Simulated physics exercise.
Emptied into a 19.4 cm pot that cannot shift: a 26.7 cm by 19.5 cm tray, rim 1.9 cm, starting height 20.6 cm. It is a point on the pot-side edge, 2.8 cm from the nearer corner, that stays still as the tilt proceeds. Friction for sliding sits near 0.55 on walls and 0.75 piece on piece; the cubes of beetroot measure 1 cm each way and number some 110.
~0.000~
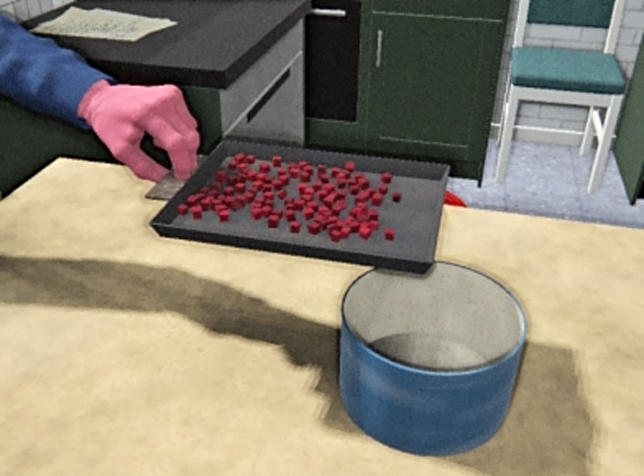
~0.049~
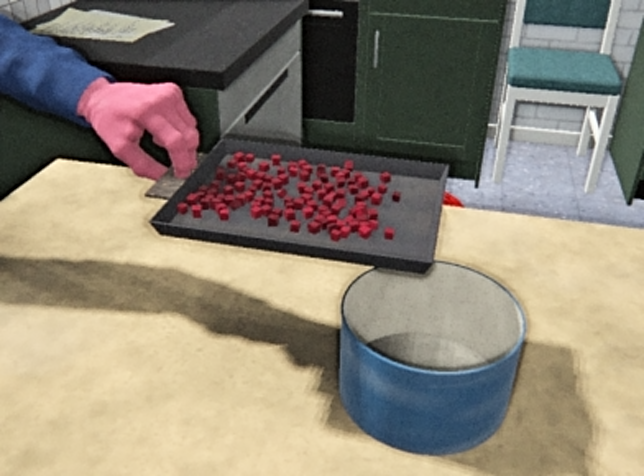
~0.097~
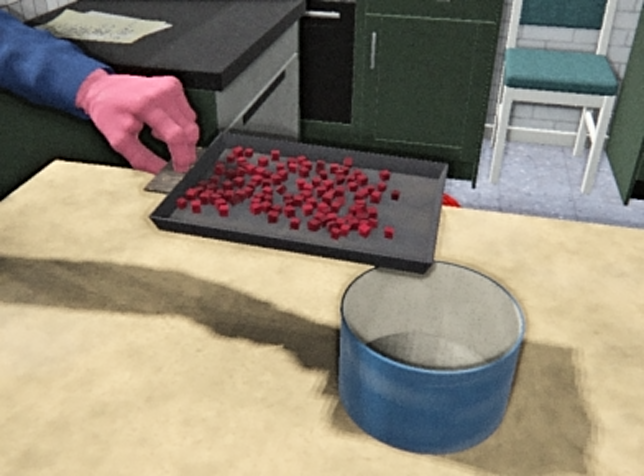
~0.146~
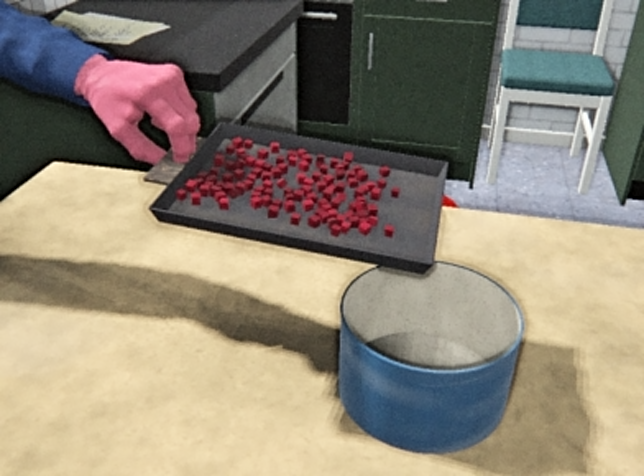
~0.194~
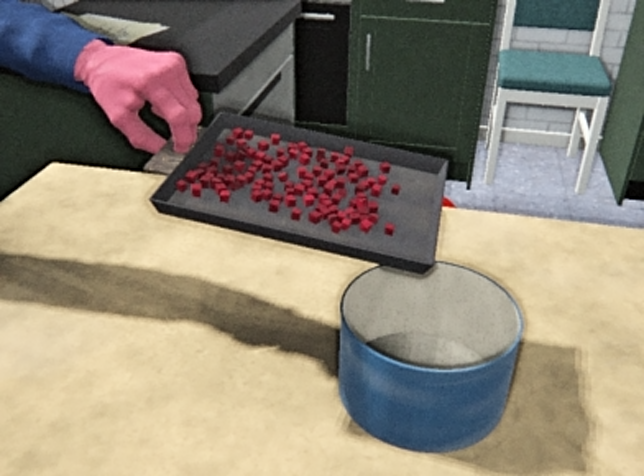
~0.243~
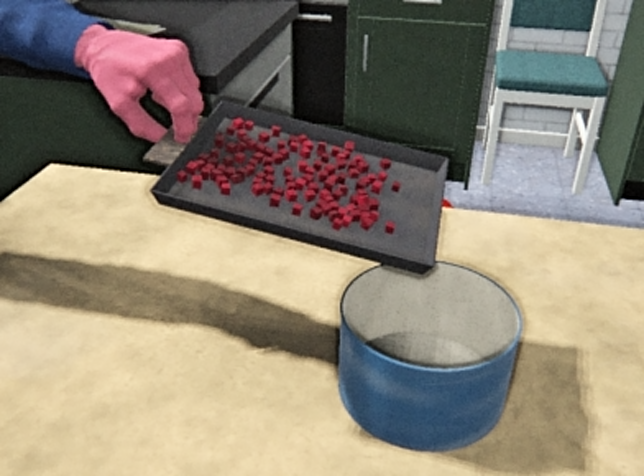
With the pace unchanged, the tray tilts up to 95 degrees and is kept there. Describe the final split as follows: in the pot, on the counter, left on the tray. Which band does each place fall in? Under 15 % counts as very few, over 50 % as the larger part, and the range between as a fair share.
Pot: The larger part. Counter: A fair share. Tray: Very few.
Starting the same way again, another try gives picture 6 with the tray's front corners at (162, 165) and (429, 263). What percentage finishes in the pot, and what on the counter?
In the pot: 55 per cent; on the counter: 45 per cent.
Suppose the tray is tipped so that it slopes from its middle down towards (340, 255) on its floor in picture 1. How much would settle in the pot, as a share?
About 30 per cent.
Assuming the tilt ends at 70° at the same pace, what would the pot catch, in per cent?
I'd expect some 35 per cent in the pot.
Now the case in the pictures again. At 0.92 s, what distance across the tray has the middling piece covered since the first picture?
Displacement on the tray: Roughly 12 cm.
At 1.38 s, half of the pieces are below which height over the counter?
The halfway mark is near 10 cm.
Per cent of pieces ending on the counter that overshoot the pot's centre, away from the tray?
Some 100 per cent.
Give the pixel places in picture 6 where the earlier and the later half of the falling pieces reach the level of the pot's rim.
Early: About (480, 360); late: About (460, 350).
After 0.92 s, tilt 50 degrees; the tray holds 100 %, the pot 0 %.
After 1.38 s, tilt 77 degrees; the tray holds 45 %, the pot 25 %.
After 1.90 s, tilt 95 degrees; the tray holds 0 %, the pot 70 %.
By 3.0 s all is still; pot 75 %, counter 25 %, tray 0 %.
